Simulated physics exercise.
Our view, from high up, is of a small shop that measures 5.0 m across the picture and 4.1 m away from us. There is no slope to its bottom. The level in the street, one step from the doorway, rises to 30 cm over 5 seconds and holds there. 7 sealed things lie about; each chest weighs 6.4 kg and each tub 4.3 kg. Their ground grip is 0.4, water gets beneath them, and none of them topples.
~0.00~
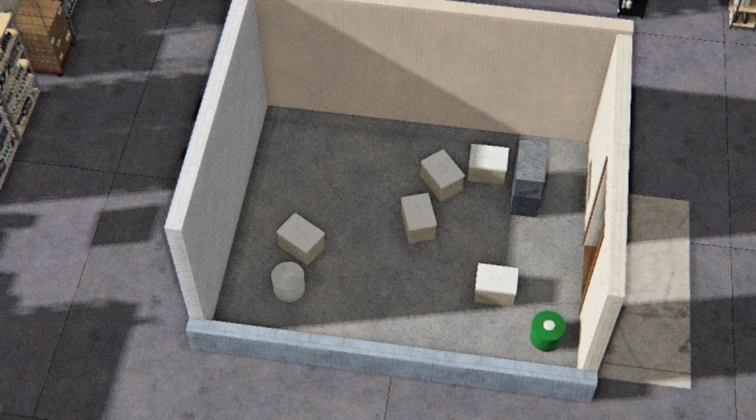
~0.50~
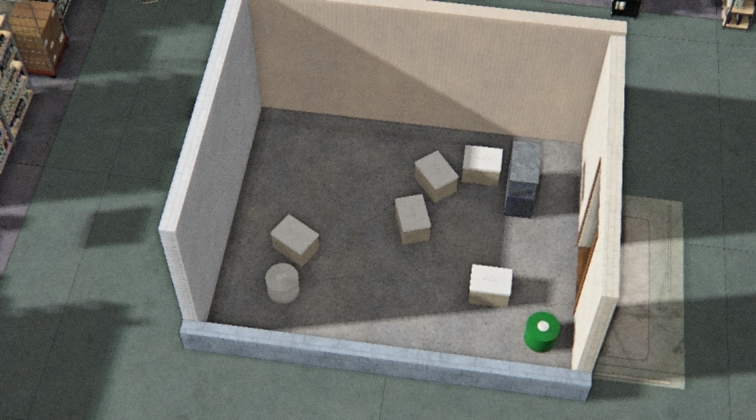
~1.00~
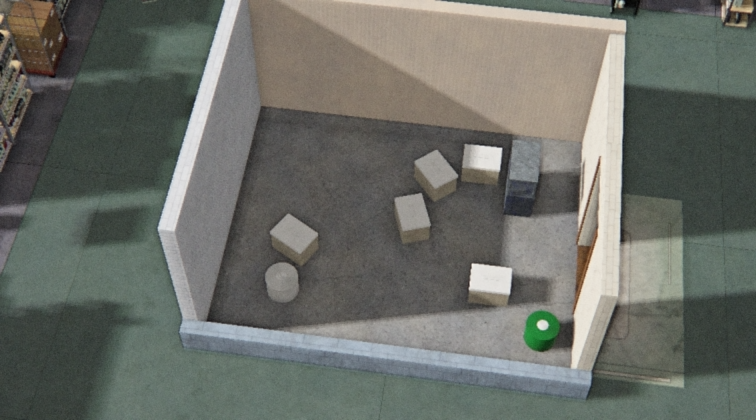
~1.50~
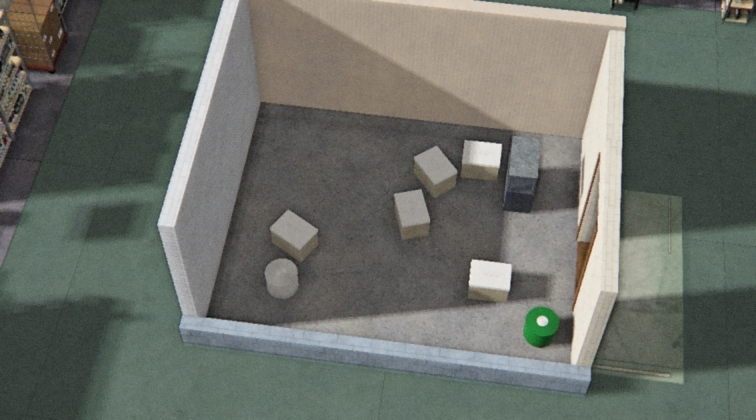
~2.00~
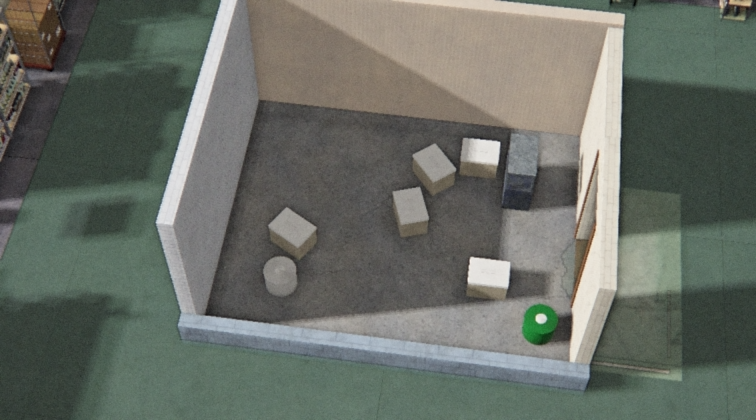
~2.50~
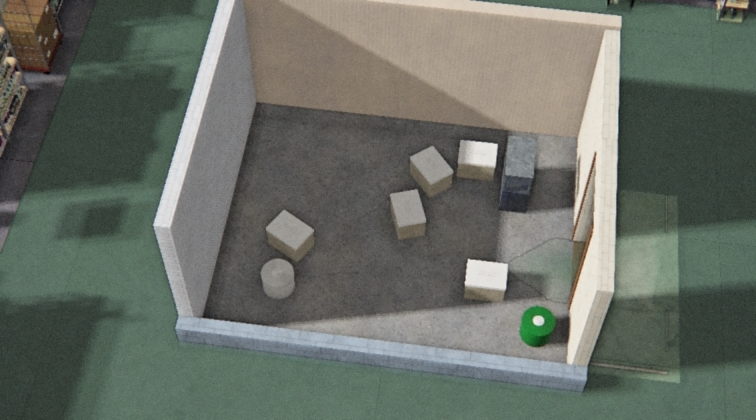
A roofless room holding scattered blocks stays still as shallow water enters from the right.
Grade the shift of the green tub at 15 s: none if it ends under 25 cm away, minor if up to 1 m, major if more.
The shift is none.
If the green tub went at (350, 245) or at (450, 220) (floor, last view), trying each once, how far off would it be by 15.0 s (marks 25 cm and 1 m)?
The first time it wanders far off, the second time it wanders far off.
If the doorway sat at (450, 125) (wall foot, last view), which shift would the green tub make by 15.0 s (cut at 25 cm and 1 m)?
As for the green tub, it winds up a long way off.
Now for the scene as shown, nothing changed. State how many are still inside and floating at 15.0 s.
Tally: 7 of them.
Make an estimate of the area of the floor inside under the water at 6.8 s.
My estimate is roughly 19 m2.
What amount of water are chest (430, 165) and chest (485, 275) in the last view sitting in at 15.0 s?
Depth approx. 15 cm / 18 cm.
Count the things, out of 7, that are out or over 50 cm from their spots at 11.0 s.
Tally at that time: 4.
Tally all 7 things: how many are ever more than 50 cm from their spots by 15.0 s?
Result: 6.
After 3.5 s the green tub is near (539, 321), 0.0 m from its start, aground; 0 afloat.
After 6.8 s the green tub is near (539, 331), 0.2 m from its start, aground; 3 afloat.
After 11.0 s the green tub is near (529, 340), 0.3 m from its start, afloat; 7 afloat.
After 15.0 s the green tub is near (540, 314), 0.1 m from its start, afloat; 7 afloat.
